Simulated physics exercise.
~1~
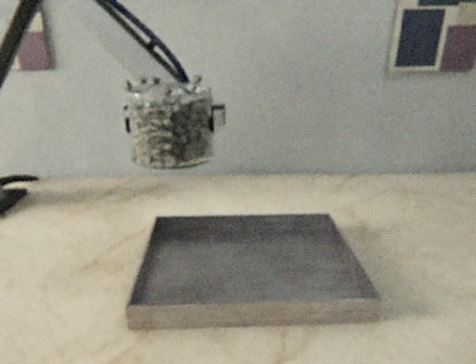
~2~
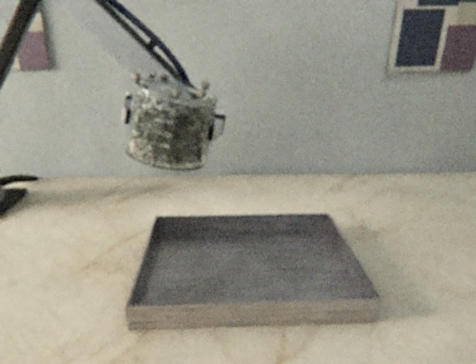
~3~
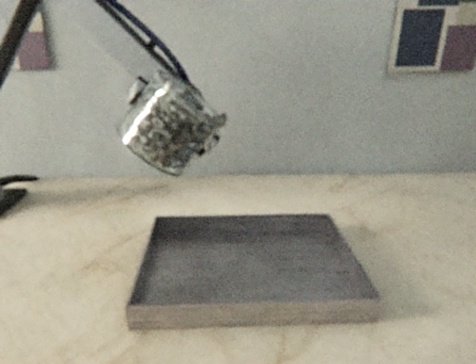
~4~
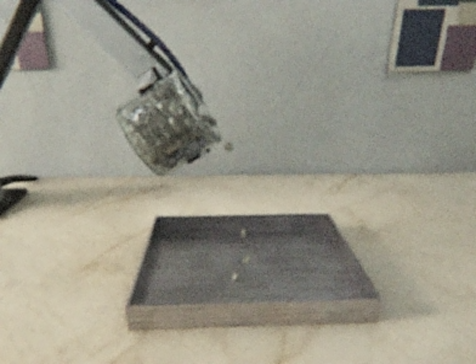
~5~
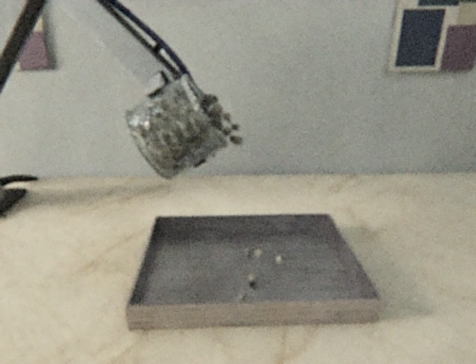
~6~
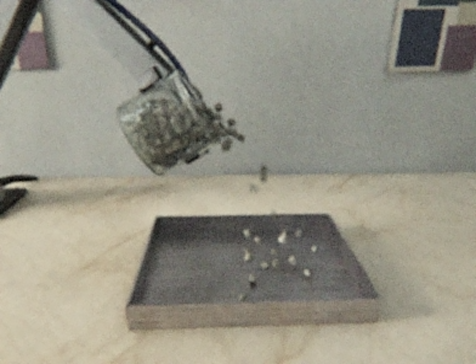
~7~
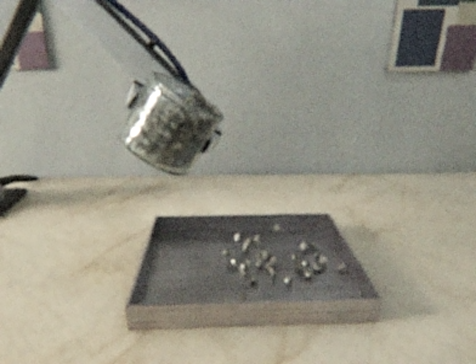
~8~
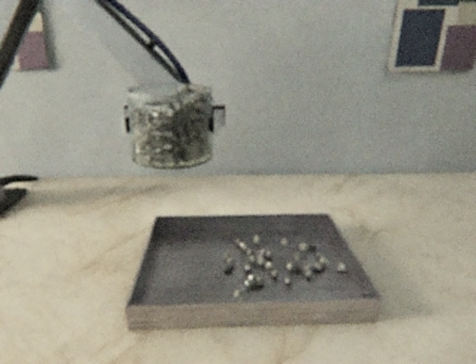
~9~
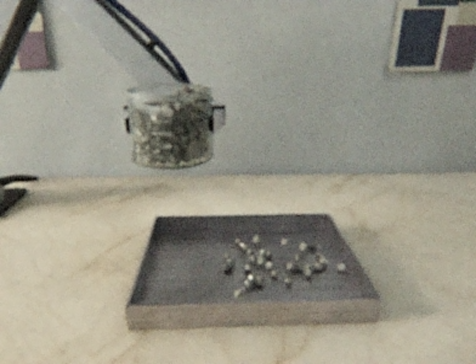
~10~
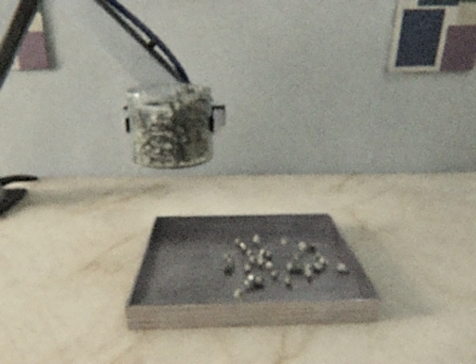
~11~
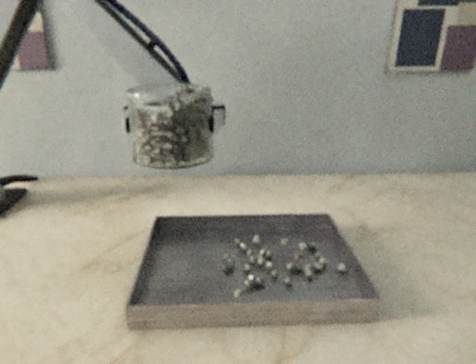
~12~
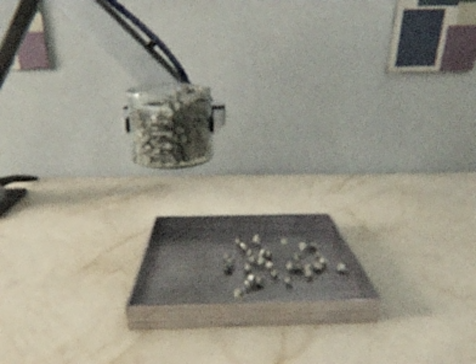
A clear cup of pebbles tips, spills a few into the tray, and levels again.
